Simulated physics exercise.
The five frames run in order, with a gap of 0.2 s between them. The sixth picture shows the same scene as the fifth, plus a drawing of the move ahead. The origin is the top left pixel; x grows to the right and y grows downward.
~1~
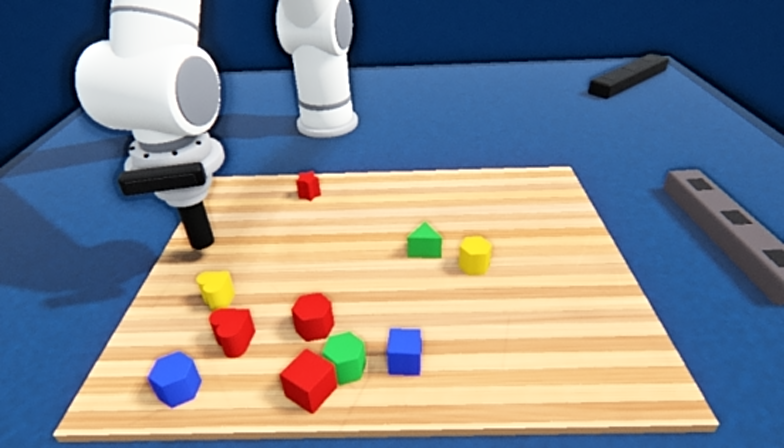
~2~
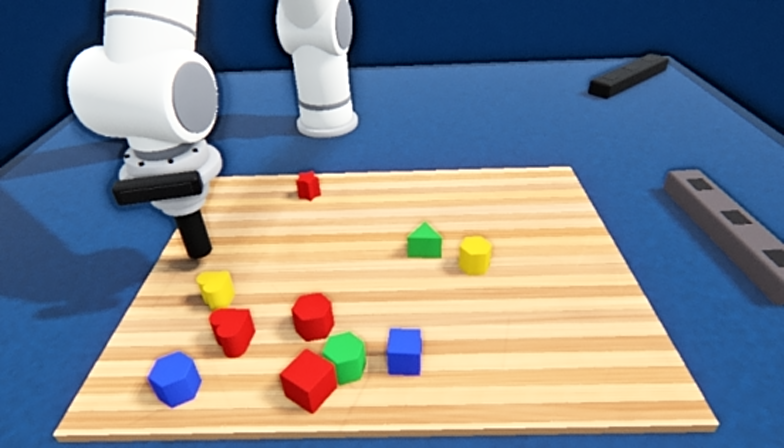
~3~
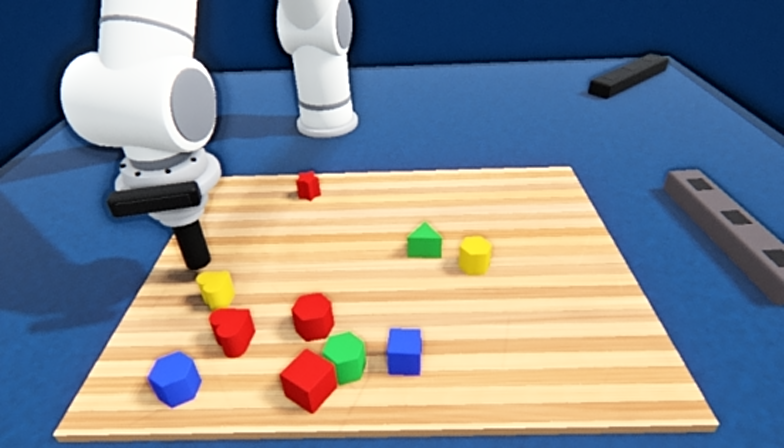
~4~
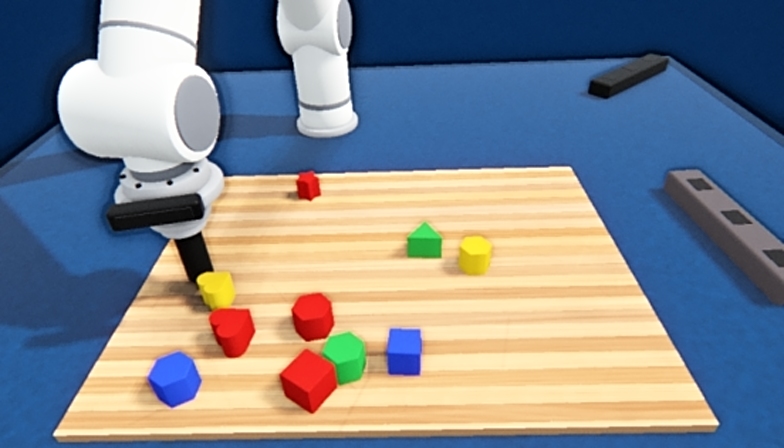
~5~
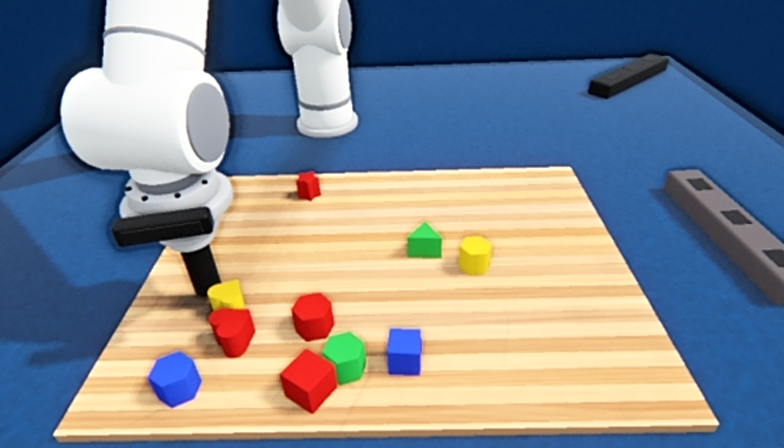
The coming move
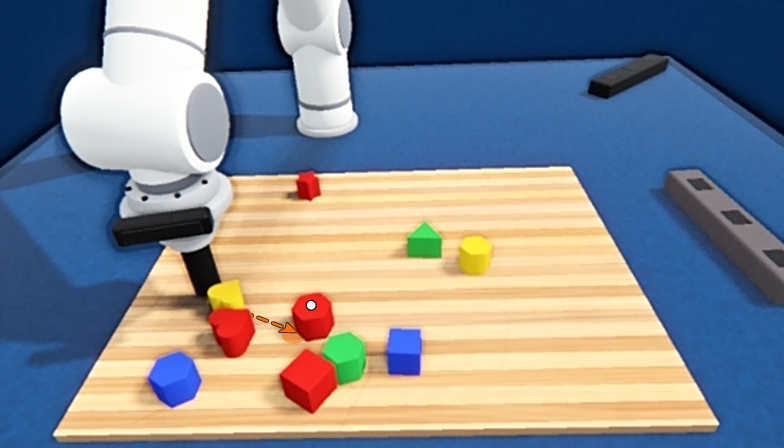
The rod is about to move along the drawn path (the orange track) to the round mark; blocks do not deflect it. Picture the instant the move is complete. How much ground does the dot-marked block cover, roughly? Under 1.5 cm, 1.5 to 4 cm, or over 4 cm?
Covers 1.5 to 4 cm.
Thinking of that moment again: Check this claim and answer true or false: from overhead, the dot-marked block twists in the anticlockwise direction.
The statement is correct.
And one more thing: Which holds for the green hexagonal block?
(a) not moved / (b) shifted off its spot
(a)
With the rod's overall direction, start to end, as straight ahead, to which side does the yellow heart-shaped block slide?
Out to the right.
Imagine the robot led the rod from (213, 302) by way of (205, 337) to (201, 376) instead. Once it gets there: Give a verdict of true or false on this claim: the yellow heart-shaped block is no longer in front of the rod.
True
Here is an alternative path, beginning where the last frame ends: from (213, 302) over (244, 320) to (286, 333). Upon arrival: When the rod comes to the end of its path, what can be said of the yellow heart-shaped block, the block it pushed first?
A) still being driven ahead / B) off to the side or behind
(A)
Path on the board, straight from (213, 302) to (296, 332); the dot is on the red hexagonal block.
The first path, step by step. One third of the way, rod (236, 297); yellow heart-shaped block (256, 300).
Two thirds of the way, rod (265, 307); yellow heart-shaped block (285, 312); red hexagonal block (319, 307), turned 25° anticlockwise.
At the end, rod (293, 318); yellow heart-shaped block (301, 329), turned 15° anticlockwise; red heart-shaped block in place; red hexagonal block (327, 309), turned 50° anticlockwise; green hexagonal block in place.
